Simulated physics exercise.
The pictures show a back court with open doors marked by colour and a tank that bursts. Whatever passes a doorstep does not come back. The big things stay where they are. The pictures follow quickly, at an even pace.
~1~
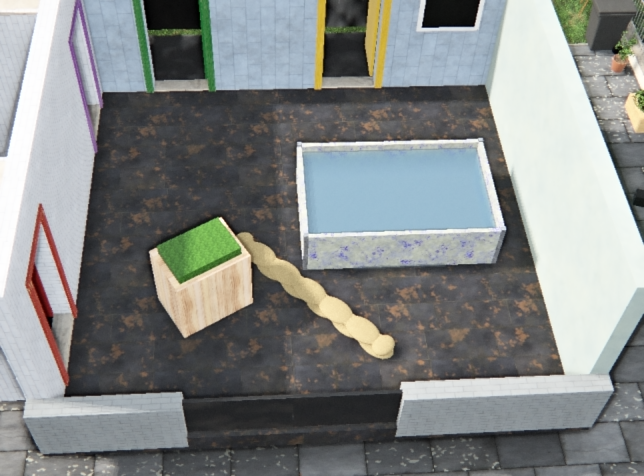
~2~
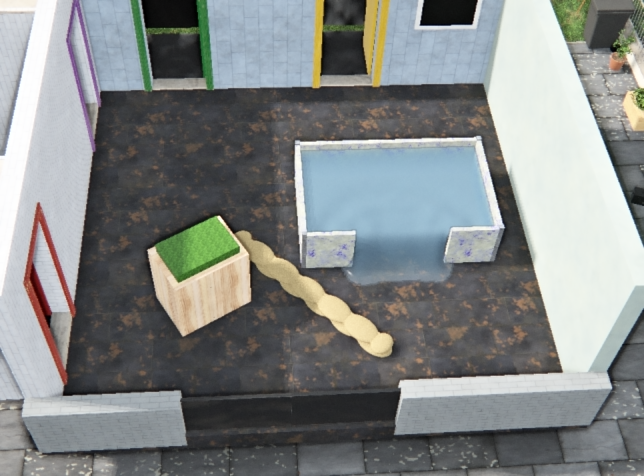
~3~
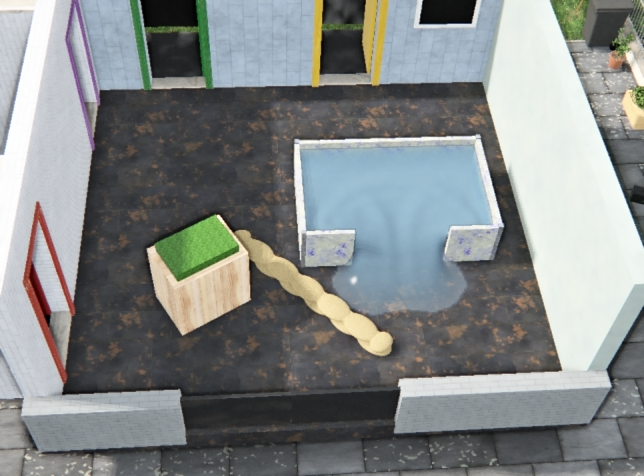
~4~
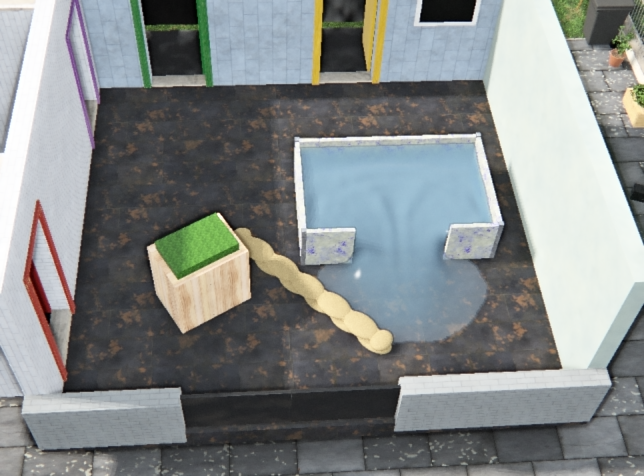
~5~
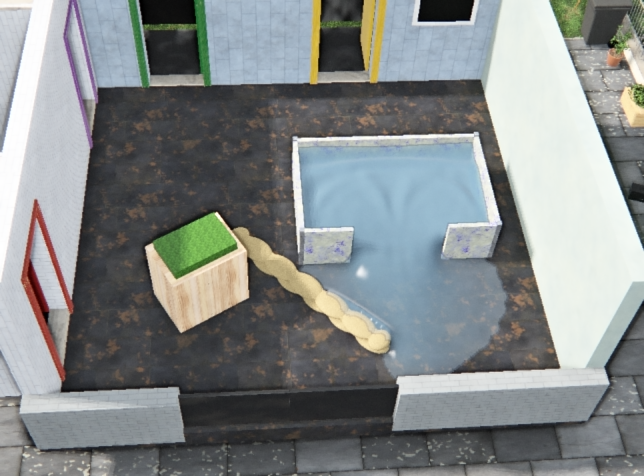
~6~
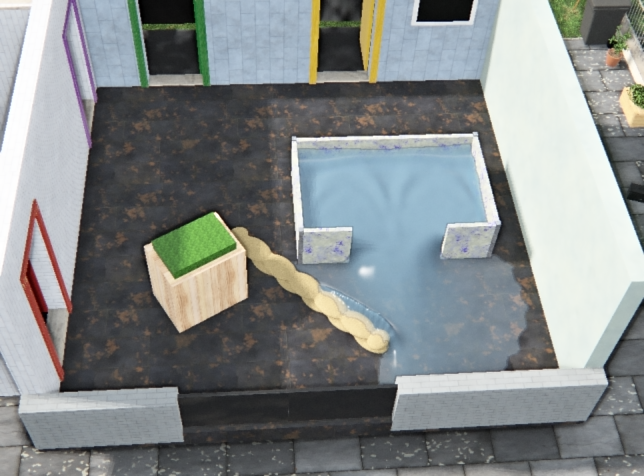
In a walled yard with dark paving, a gap opened in the front of a raised water tank, and water poured out, spreading across the ground and reaching the lumpy tan barrier and low front wall.
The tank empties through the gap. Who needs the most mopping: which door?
The green doorway takes the most.
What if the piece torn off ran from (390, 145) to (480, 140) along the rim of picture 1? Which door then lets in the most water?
It is the door marked yellow.
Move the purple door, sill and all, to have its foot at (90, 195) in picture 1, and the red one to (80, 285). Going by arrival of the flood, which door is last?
It is the door marked green.
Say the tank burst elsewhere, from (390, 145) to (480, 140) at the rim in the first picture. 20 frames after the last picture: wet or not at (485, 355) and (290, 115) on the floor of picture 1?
In that order: Clear, awash.
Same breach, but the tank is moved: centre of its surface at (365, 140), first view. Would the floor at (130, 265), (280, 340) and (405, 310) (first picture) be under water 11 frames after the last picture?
As listed: No water, covered, flooded.
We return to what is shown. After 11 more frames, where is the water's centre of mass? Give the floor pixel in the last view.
I would point to (404, 277).
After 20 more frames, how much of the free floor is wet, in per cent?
Roughly 50 per cent.
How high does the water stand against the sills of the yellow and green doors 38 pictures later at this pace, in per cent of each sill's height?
Roughly 150 per cent, then 0 per cent.
A moment on, water covers 20 % of the floor; yellow door not reached, green door not reached, purple door not reached, red door not reached.
Next, water covers 30 % of the floor; yellow door not reached, green door not reached, purple door not reached, red door not reached.
Then, water covers 50 % of the floor; yellow door not reached, green door not reached, purple door not reached, red door wet at the sill, nothing in.
Later, water covers 85 % of the floor; yellow door wet at the sill, nothing in, green door not reached, purple door wet at the sill, nothing in, red door a trickle in.
In the end, water covers 95 % of the floor; yellow door a trickle in, green door some in, purple door a trickle in, red door a trickle in; the green door has let in the most.
